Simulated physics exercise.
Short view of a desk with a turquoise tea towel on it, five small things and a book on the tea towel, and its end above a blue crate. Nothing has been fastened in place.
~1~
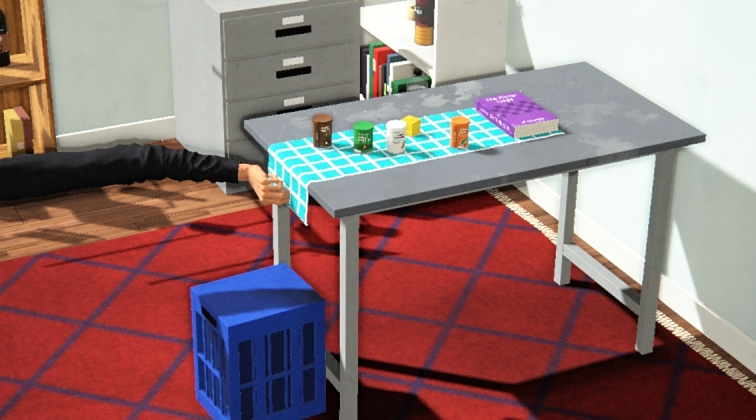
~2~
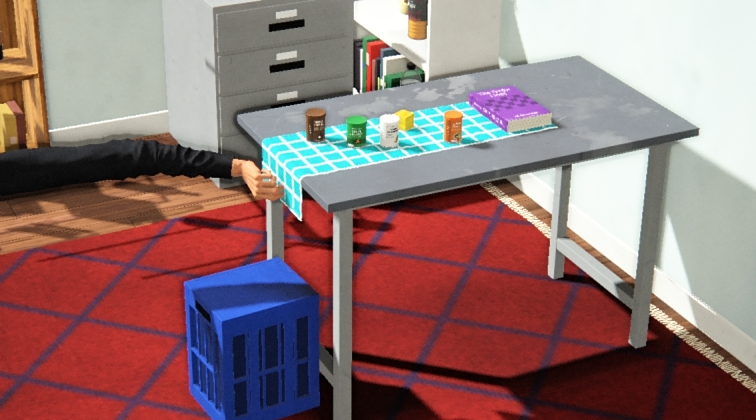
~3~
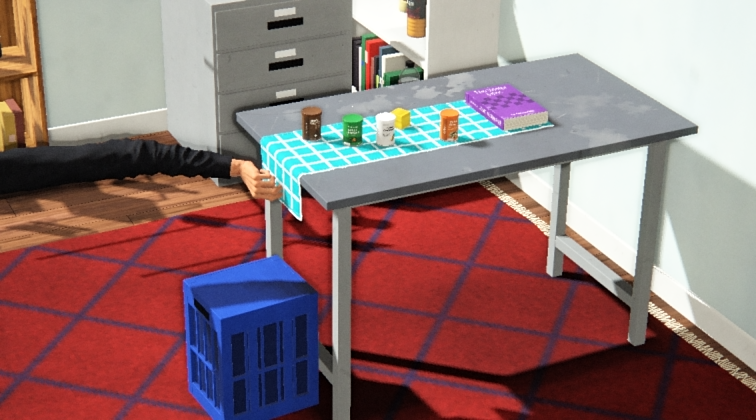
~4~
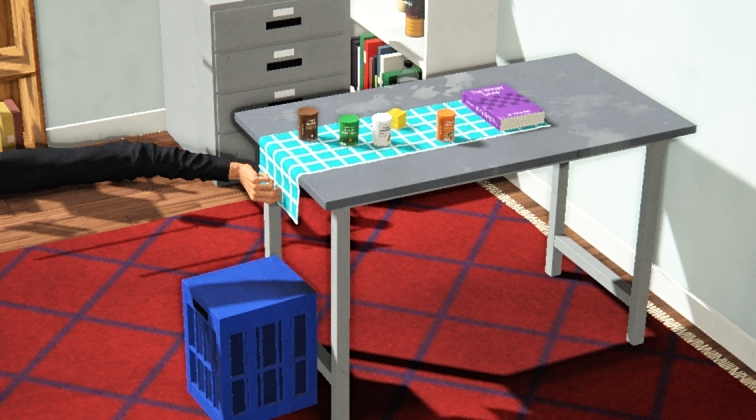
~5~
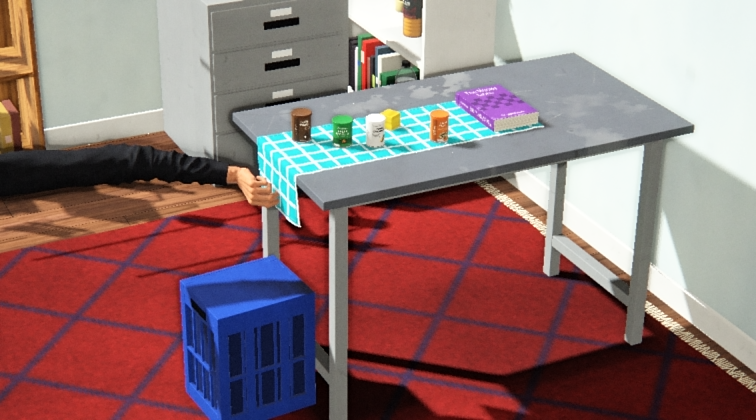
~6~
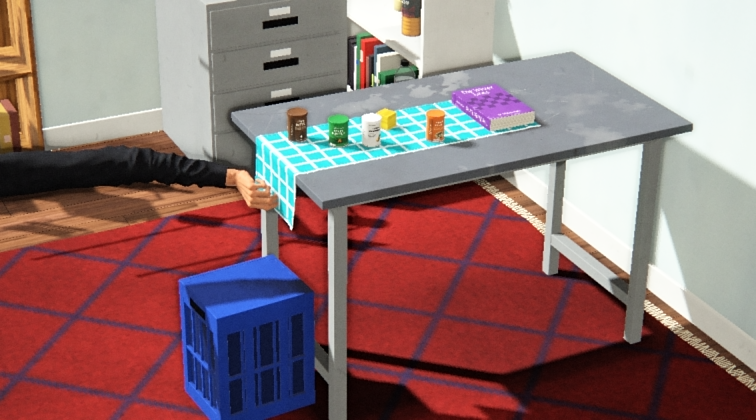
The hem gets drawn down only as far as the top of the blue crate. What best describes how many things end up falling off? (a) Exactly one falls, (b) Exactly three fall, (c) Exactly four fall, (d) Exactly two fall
d.
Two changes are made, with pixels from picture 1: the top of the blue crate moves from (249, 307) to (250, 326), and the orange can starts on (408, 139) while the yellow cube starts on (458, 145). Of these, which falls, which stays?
The orange can? Safe. The yellow cube? Safe.
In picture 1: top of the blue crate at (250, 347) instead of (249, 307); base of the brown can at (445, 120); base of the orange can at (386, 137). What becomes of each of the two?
Outcome for the brown can: It stays. Outcome for the orange can: It is lost.
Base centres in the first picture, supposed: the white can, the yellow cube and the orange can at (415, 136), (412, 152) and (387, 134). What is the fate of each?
White can: Still up. Yellow cube: Still up. Orange can: Still up.
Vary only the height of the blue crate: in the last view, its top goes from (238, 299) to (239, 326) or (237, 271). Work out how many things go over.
First case 3, second case 1.
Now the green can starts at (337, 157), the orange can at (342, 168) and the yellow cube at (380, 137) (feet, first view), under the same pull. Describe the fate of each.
The green can will end up down, the orange can will end up down, and the yellow cube will stay where it is.
Soon after, hem near (276, 241); all still up.
After that, hem near (276, 264); brown can gone.
And then, hem on the crate; brown can and green can gone.
In the end, hem on the crate; brown can and green can gone. Over the edge go two.
